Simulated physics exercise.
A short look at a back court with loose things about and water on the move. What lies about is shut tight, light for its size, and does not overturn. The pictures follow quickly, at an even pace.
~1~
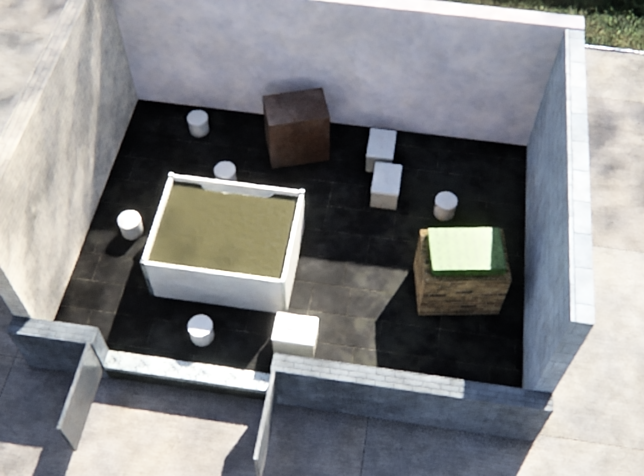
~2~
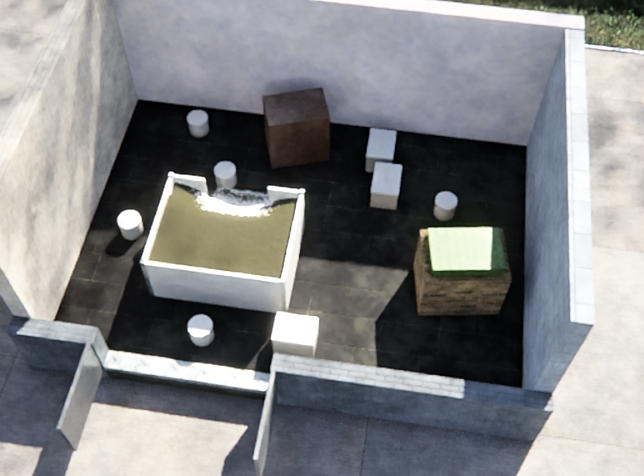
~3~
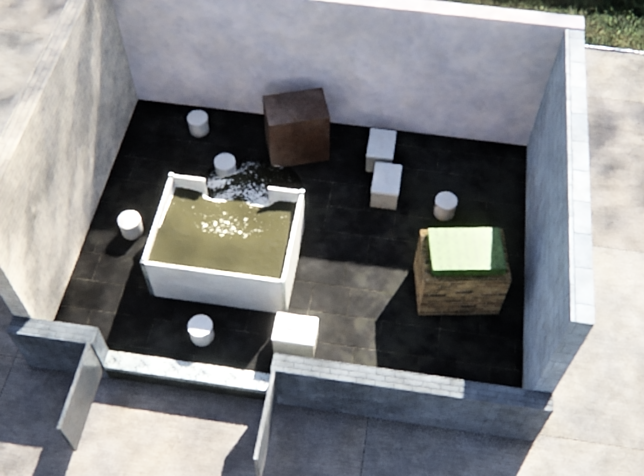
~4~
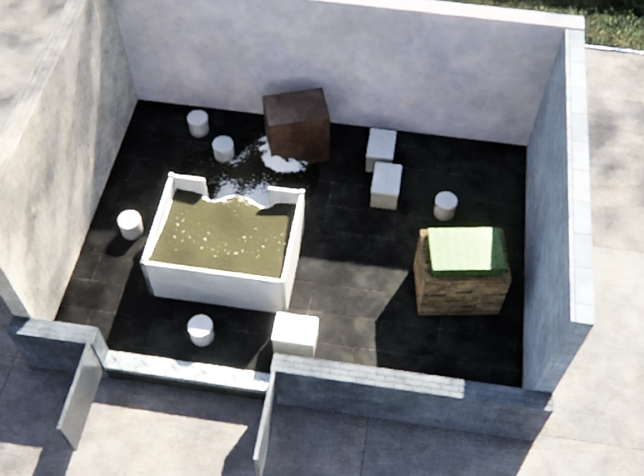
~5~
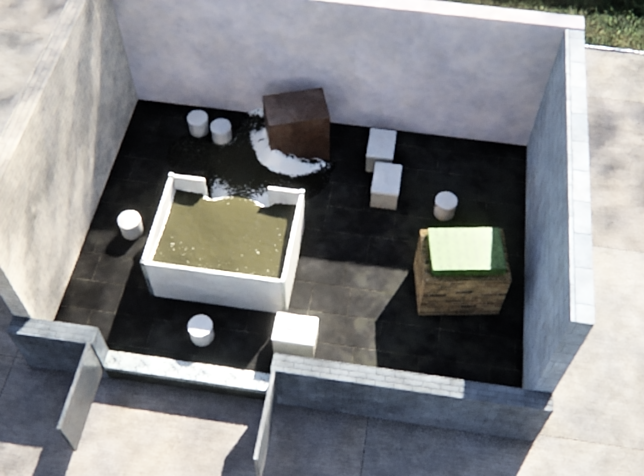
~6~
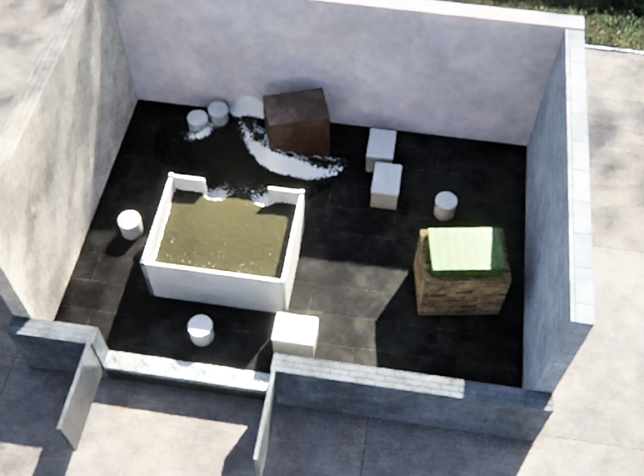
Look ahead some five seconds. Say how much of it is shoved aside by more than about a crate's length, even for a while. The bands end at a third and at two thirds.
It is from one to two thirds.
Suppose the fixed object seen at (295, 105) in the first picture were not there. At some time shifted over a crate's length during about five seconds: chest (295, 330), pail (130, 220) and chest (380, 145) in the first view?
In that order: No, swept aside, that far or more.
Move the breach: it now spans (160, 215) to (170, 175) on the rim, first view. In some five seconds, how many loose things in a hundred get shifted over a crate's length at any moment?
Close to 40 %.
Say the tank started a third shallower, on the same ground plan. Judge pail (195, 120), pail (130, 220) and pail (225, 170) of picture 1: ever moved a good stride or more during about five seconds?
In turn: Shifted that much, yes, swept aside.
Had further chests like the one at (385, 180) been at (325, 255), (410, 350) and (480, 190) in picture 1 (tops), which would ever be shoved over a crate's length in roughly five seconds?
In turn: Short of that, never so far, that far or more.
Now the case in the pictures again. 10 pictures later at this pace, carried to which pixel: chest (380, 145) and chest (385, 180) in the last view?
Near (474, 134) and (429, 202).
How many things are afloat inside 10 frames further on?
1 of them.
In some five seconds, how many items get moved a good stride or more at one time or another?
5 of them.
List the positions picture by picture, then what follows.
In the first picture, a pail at (225, 170), on the bottom; a pail at (197, 118) rests on the ground; 0 of 8 have shifted.
In the second picture, a pail at (225, 170) rests on the ground; a pail at (197, 118), on the bottom; 0 of 8 have shifted.
In the third picture, a pail at (225, 161), on the bottom, close to its start; a pail at (197, 118) rests on the ground; 1 of 8 have shifted.
In the fourth picture, a pail at (223, 144) rests on the ground, a stride from its start; a pail at (197, 118), on the bottom; 1 of 8 have shifted.
In the fifth picture, a pail at (221, 126), on the bottom, a stride from its start; a pail at (197, 118) rests on the ground; 1 of 8 have shifted.
In the sixth picture, a pail at (218, 109), on the bottom, a stride from its start; a pail at (197, 117), on the bottom; 1 of 8 have shifted.
A moment on, 2 of 8 are well off their spots; 1 afloat.
Next, 4 of 8 are well off their spots; 1 afloat.
Later, 5 of 8 are well off their spots; 4 afloat.
In the end, 5 of 8 are well off their spots, and 5 have been at some point; 1 afloat.
